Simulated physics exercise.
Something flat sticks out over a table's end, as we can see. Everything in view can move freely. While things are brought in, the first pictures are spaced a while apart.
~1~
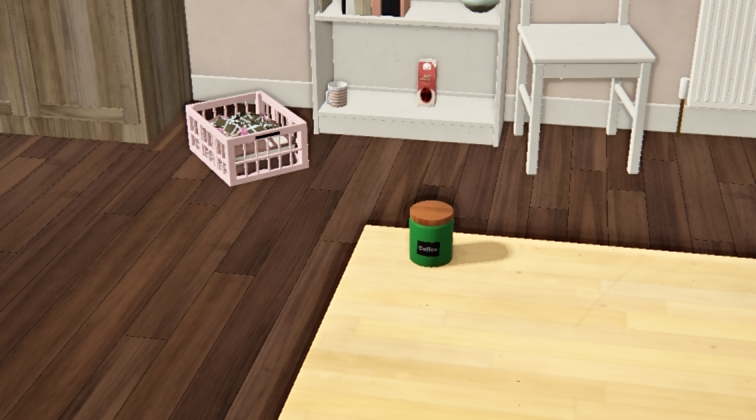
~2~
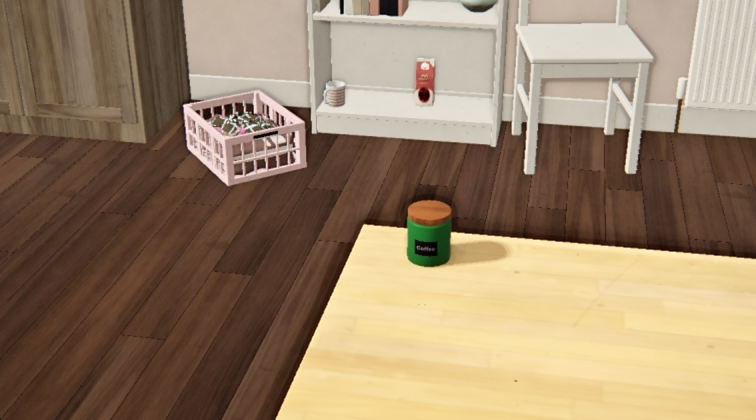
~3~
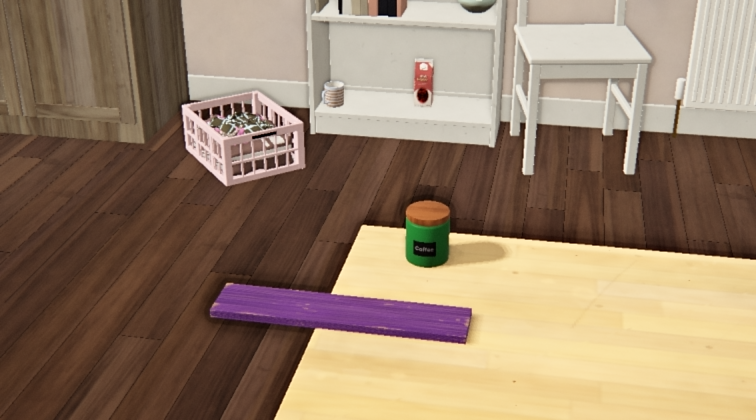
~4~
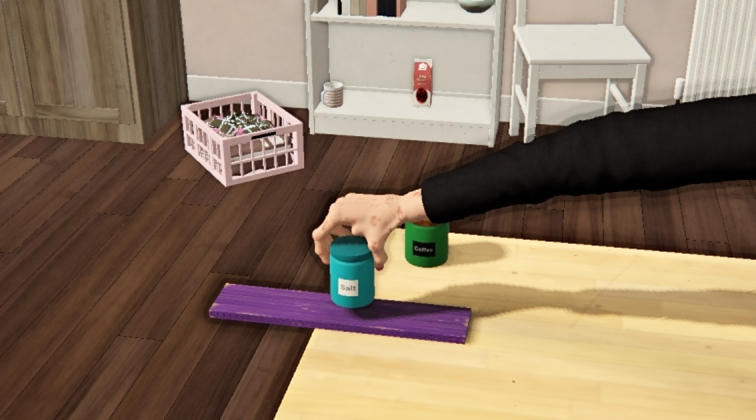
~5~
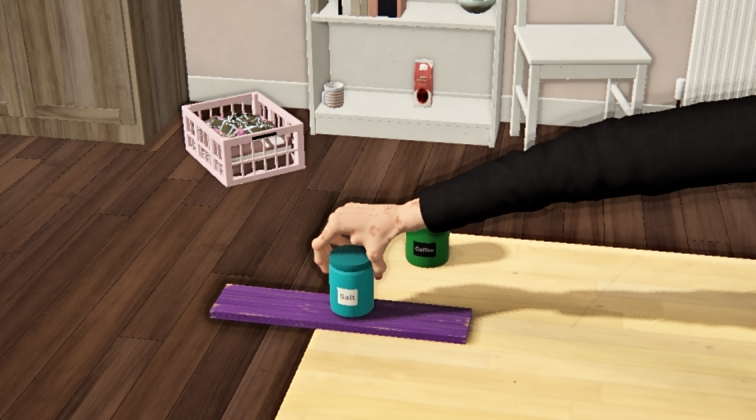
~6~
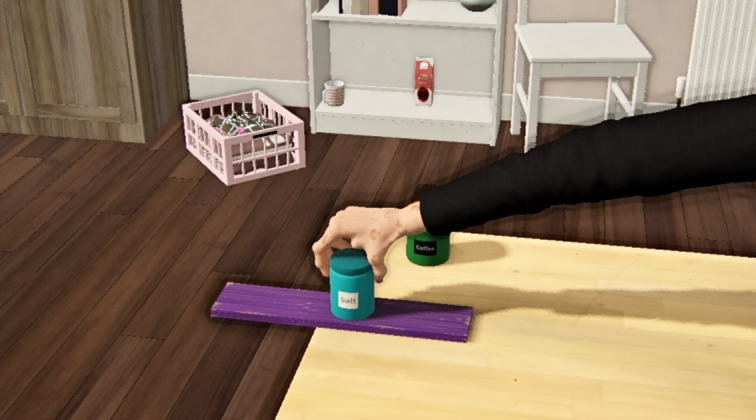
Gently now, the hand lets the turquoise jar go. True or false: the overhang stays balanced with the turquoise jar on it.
True.
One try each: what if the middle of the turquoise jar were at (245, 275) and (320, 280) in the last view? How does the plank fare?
So, first go it tumbles down, second go it stays in place.
Then, 0.80 s past the last view, nothing moves.
Then, 1.70 s past the last view, turquoise jar resting near (352, 284).
Finally, all 3 still in place. Final places as the last picture's camera would see them, turquoise jar near (352, 284). The plank holds.
